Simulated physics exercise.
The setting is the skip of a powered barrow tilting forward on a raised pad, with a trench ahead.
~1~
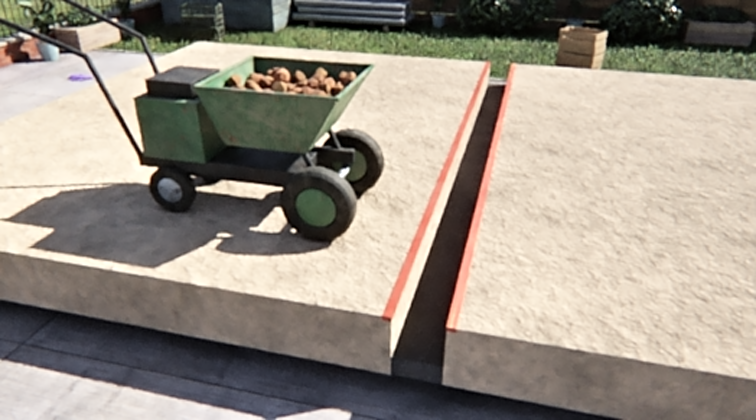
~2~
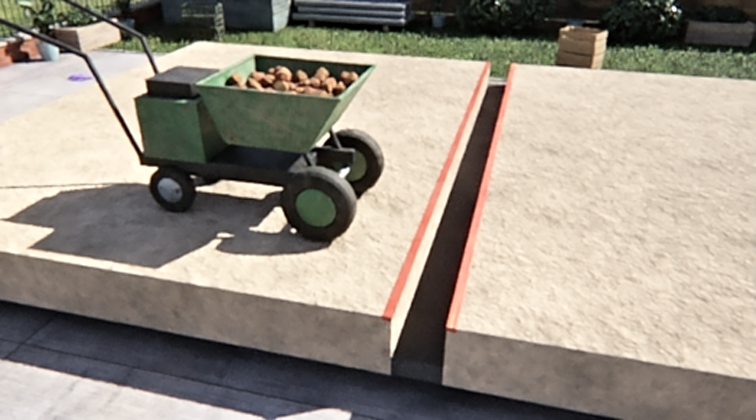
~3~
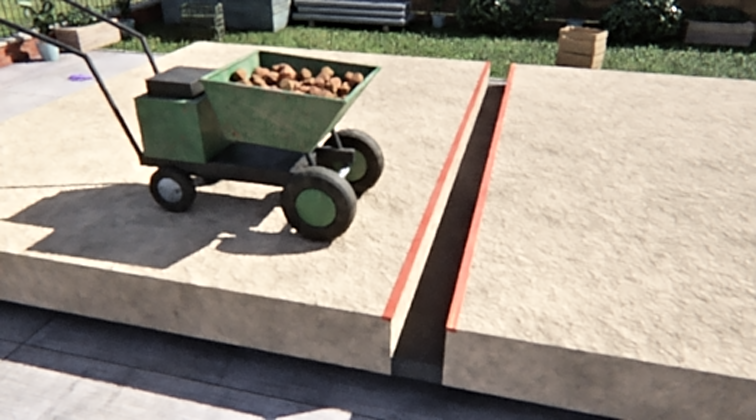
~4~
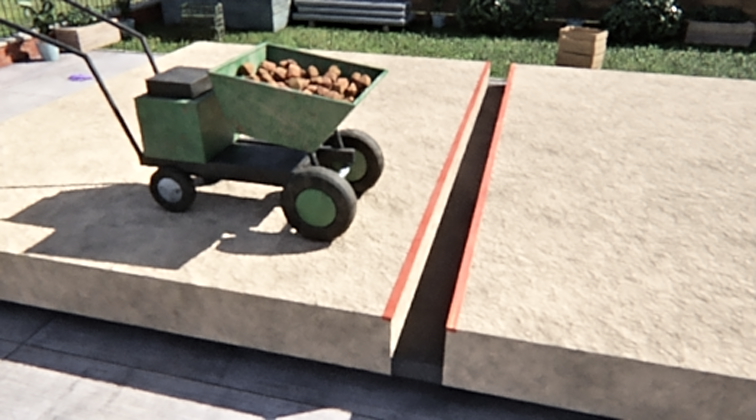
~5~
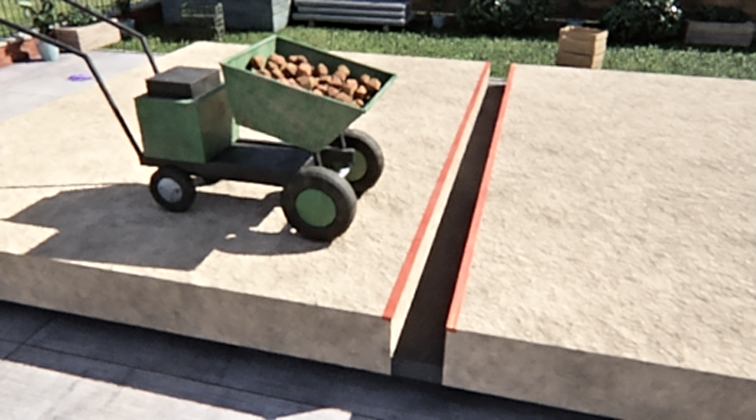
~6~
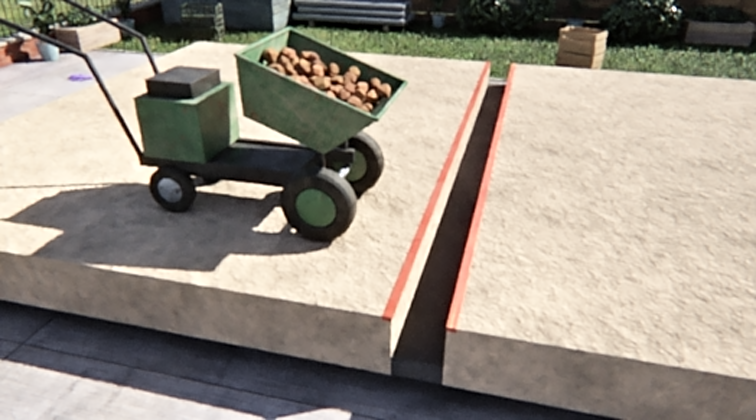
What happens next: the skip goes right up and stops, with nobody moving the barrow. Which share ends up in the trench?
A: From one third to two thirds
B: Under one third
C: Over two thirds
A, from one third to two thirds.
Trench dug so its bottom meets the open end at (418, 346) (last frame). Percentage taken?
It works out to some 50 per cent.
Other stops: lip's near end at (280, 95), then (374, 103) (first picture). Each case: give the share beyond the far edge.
About 0 %, then 90 %.
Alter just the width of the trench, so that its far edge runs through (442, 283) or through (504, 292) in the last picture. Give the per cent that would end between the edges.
In turn 30 and 100 in a hundred.
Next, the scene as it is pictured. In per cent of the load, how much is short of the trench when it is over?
About 0 %.
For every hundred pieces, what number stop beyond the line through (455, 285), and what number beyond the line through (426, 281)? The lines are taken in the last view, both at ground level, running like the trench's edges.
Close to 40 and 80 per cent respectively.
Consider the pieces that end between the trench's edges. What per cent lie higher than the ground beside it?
5 per cent or so.
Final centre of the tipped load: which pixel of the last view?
Resting centre, last frame: Roughly (464, 238).
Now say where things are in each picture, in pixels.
In the first picture, lip of the skip (336, 100), level; top of the load (287, 90), clay clods; first edge of the trench (403, 277); far edge (462, 286), the trench under half as wide as the skip, and about as deep as wide.
In the second picture, lip of the skip (338, 101), level; top of the load (289, 89).
In the third picture, lip of the skip (344, 103), tipped barely; top of the load (284, 79).
In the fourth picture, lip of the skip (353, 106), tipped a little; top of the load (281, 76).
In the fifth picture, lip of the skip (364, 112), tipped a little; top of the load (280, 80).
In the sixth picture, lip of the skip (376, 120), tipped clearly; top of the load (292, 76); first edge of the trench (403, 277); far edge (462, 286).
Just after the last frame, skip tipped steeply; every one in the skip.
A moment on, skip tipped right over; the larger part in the skip; about a tenth in or heaped over the trench; about a tenth beyond it; about a tenth falling.
Further on, skip tipped right over; roughly a quarter in the skip; roughly a third in or heaped over the trench; roughly half beyond it.
When it is over, skip tipped right over; roughly half in or heaped over the trench; roughly half beyond it.
